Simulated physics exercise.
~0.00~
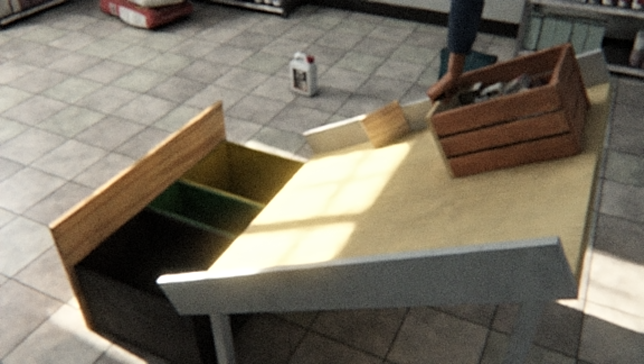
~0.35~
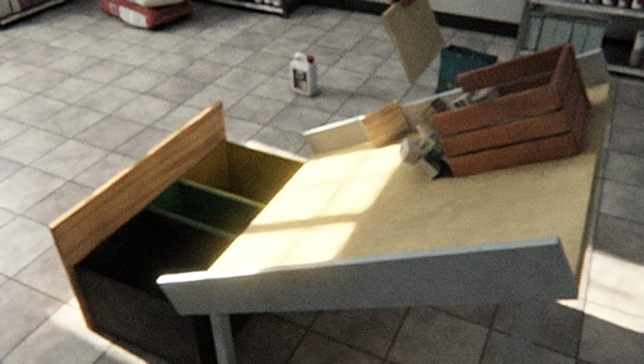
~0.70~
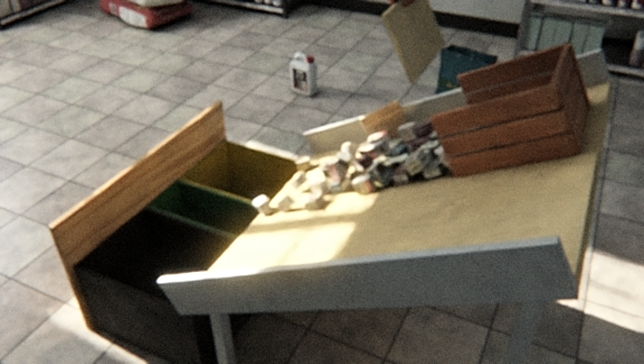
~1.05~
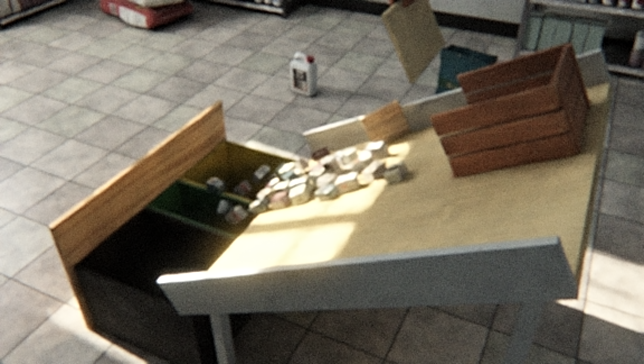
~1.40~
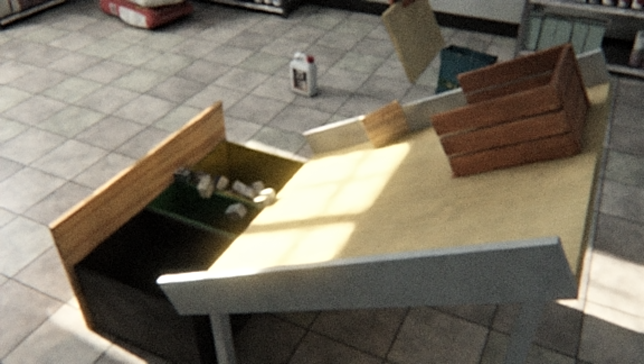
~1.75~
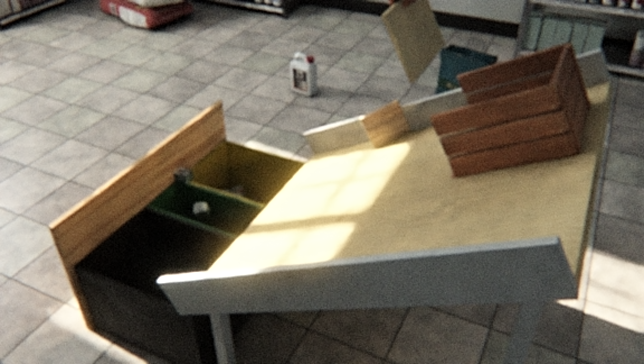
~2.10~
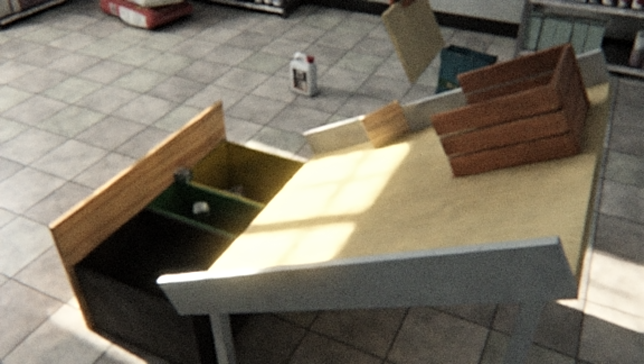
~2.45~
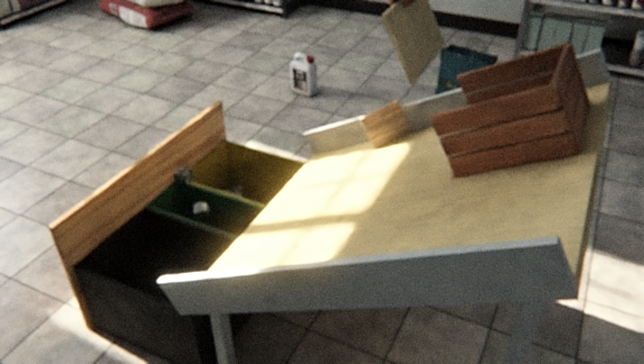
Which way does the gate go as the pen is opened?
The gate moves up, and it stays raised above the table while the cartons spill out.
